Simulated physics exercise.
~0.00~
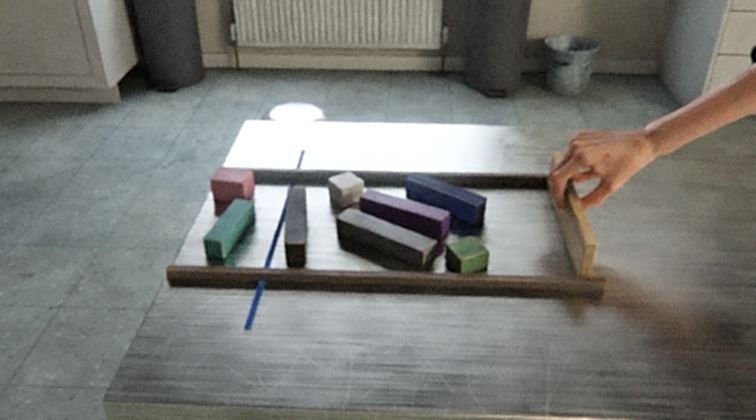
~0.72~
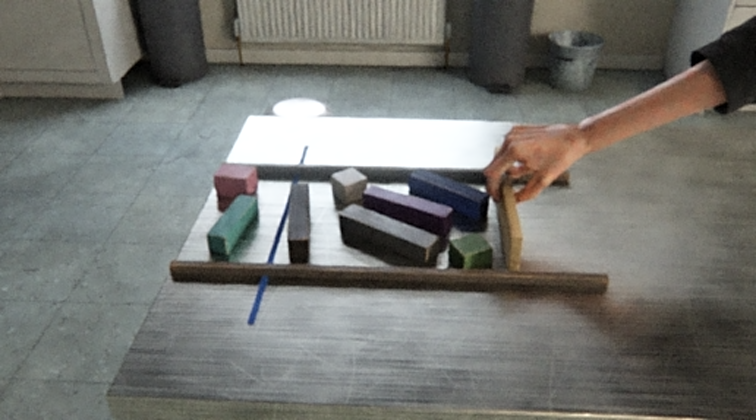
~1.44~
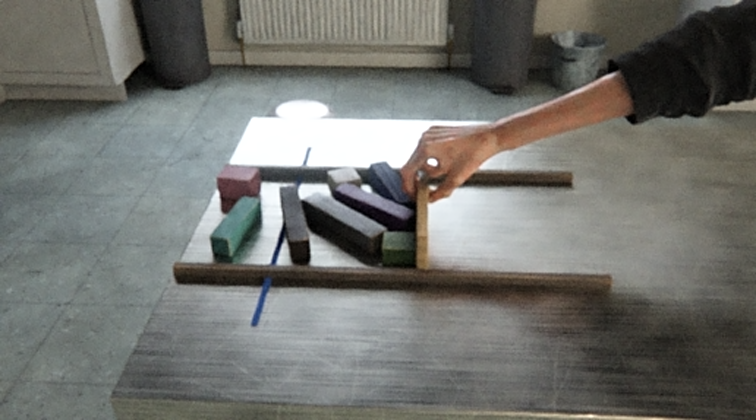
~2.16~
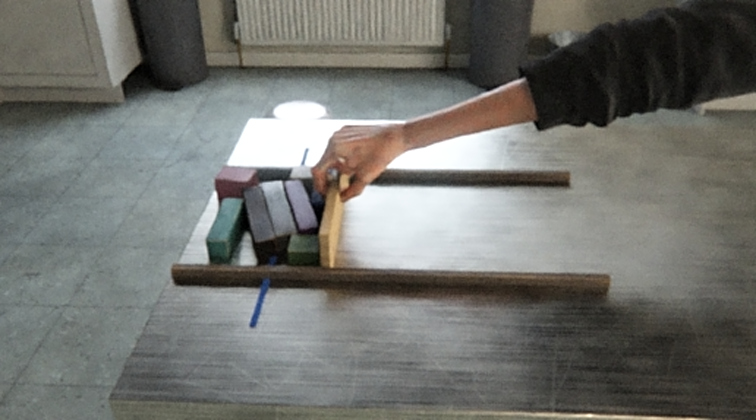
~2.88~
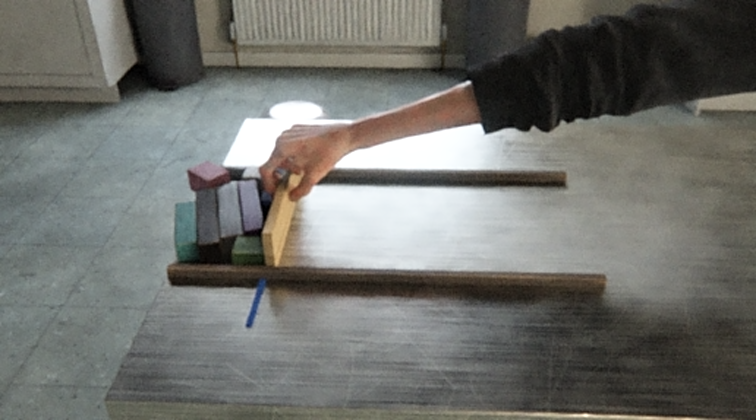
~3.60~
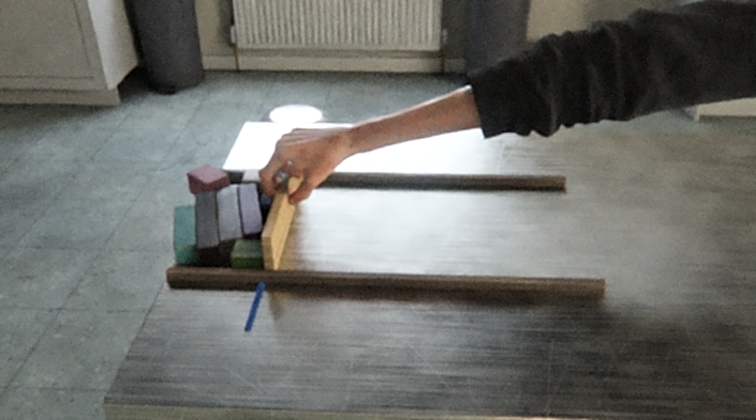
On a tabletop, a hand sweeps coloured blocks left with a board, and none fall off.
